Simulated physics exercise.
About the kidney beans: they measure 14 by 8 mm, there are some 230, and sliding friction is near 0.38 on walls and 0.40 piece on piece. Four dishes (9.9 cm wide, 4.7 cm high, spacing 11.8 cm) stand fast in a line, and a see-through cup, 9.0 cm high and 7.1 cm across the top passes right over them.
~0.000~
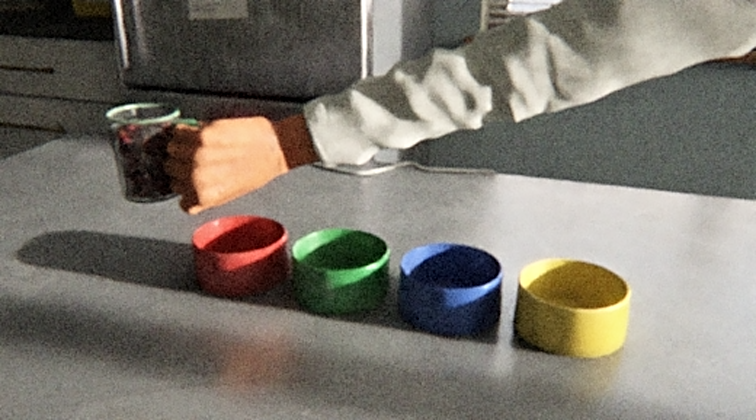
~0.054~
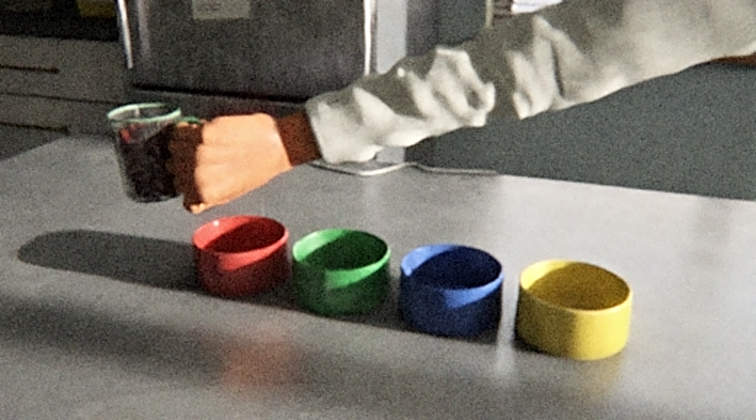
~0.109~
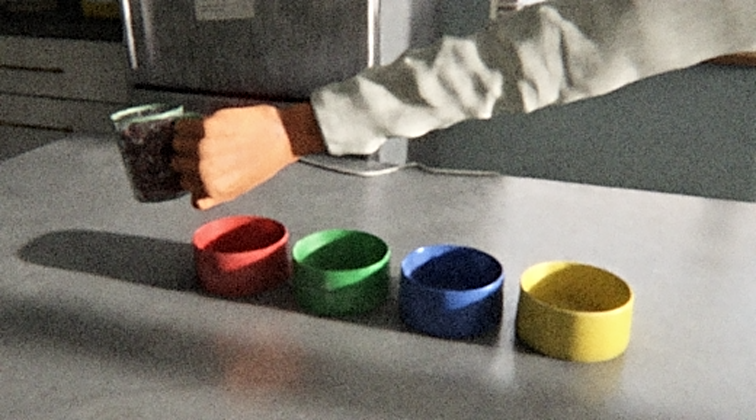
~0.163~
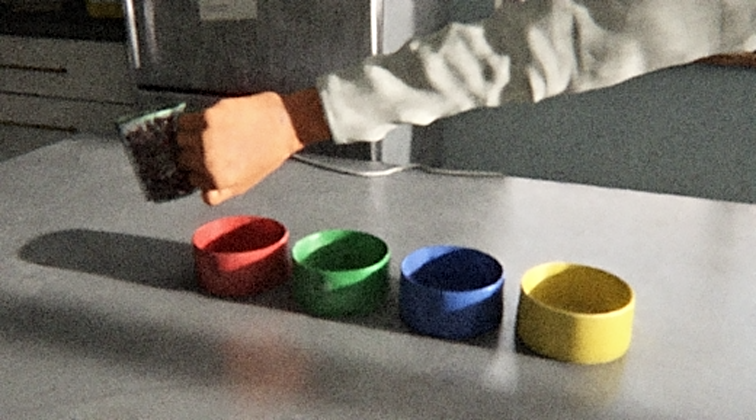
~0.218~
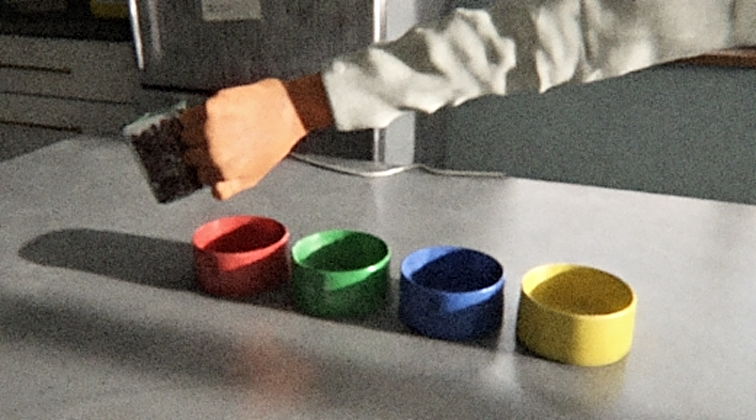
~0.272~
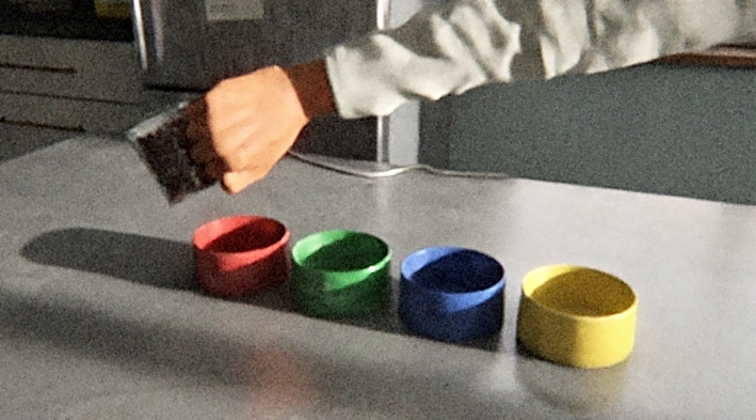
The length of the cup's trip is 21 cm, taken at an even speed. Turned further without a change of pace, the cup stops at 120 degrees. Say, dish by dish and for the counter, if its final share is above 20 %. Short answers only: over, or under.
Red dish over. Blue dish under. Green dish under. Yellow dish under. Counter under.
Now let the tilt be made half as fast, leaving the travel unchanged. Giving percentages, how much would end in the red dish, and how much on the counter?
Result - red: 40; counter: 60.
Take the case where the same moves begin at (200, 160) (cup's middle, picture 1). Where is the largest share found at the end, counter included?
Green.
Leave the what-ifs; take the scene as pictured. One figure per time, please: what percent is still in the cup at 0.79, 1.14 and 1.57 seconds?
First 95, then 30, then 0 per cent.
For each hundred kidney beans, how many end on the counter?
Some 10 per cent.
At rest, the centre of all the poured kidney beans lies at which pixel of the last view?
Look around (249, 258) in the last picture.
After 0.79 s, tilt 95 degrees; cup holds 95 %.
After 1.14 s, tilt 120 degrees; cup holds 30 %, red 70 %.
Then, at 1.57 s, tilt 120 degrees; cup holds 0 %, red 90 %.
In the end, at 2.1 s, red 90 %, blue 0 %, green 0 %, yellow 0 %, counter 10 %.
